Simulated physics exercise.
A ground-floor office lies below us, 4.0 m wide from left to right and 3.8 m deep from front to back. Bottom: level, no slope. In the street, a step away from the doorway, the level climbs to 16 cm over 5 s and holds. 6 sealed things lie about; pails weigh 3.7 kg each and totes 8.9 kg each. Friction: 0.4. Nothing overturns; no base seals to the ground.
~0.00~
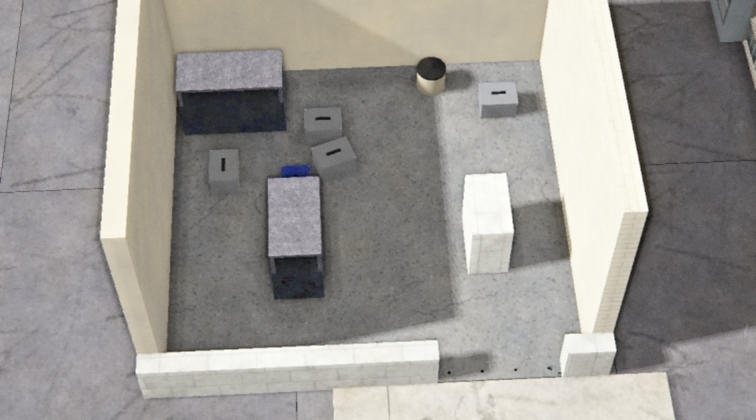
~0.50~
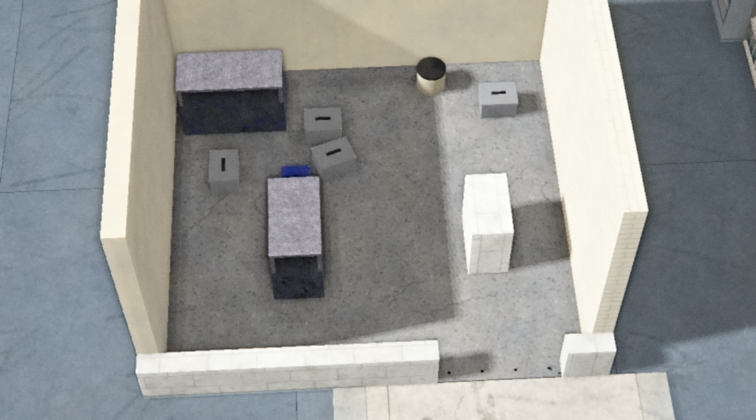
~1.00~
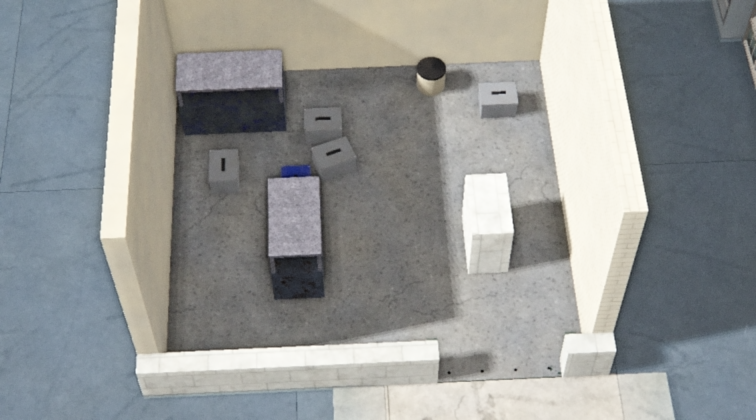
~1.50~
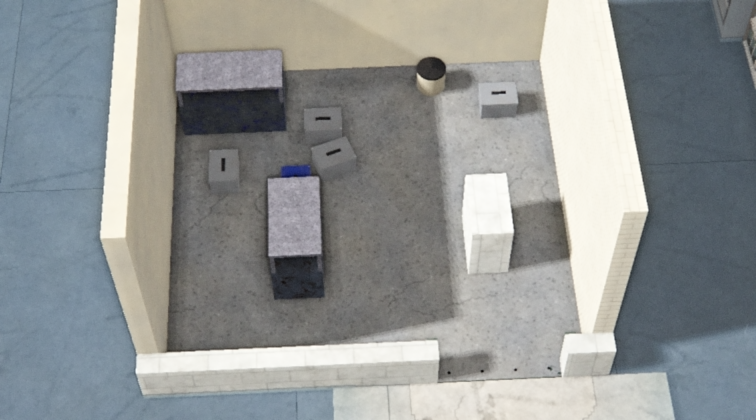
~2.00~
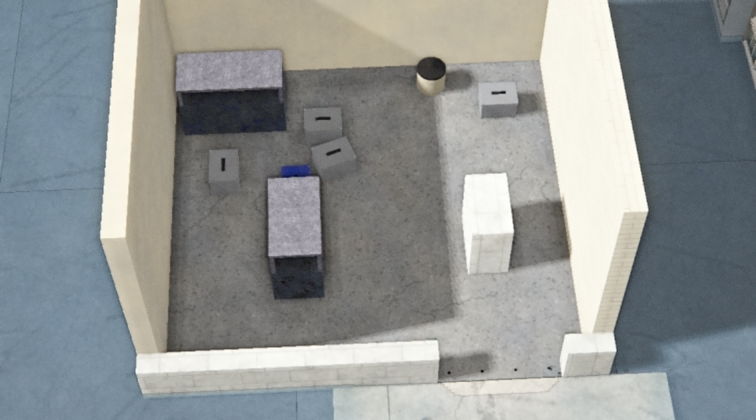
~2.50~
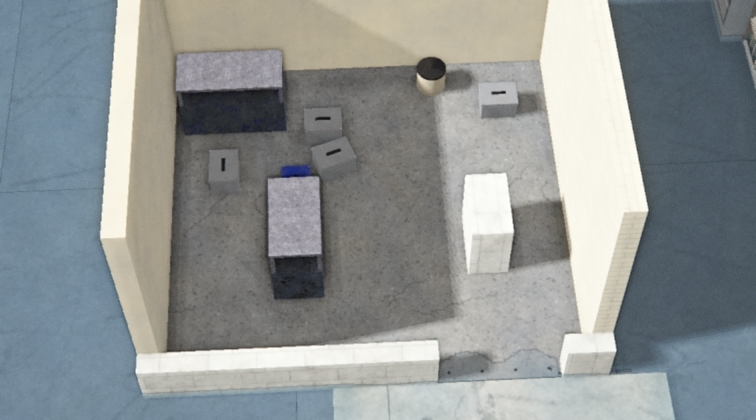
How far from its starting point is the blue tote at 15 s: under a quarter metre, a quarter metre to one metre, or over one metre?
The blue tote is a quarter metre to one metre away.
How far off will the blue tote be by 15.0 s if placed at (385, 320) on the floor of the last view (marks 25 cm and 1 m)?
By then it keeps its spot.
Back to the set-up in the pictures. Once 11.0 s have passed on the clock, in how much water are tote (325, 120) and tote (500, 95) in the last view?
Depth approx. 7 cm / 10 cm.
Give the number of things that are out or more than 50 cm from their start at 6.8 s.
The number by then is 0.
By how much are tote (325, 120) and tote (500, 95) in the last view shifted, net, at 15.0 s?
Respectively 30 and 150 cm.
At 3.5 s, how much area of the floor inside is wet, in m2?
My estimate is roughly 1.0 m2.
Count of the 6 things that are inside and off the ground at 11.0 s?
The count is 2.
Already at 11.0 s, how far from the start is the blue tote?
Shift by then: About 20 cm.
After 3.5 s the blue tote is near (296, 182), 0.0 m from its start, aground; 0 afloat.
After 6.8 s the blue tote is near (296, 182), 0.0 m from its start, aground; 0 afloat.
After 11.0 s the blue tote is near (276, 181), 0.2 m from its start, aground; 2 afloat.
After 15.0 s the blue tote is near (249, 191), 0.5 m from its start, aground; 4 afloat.
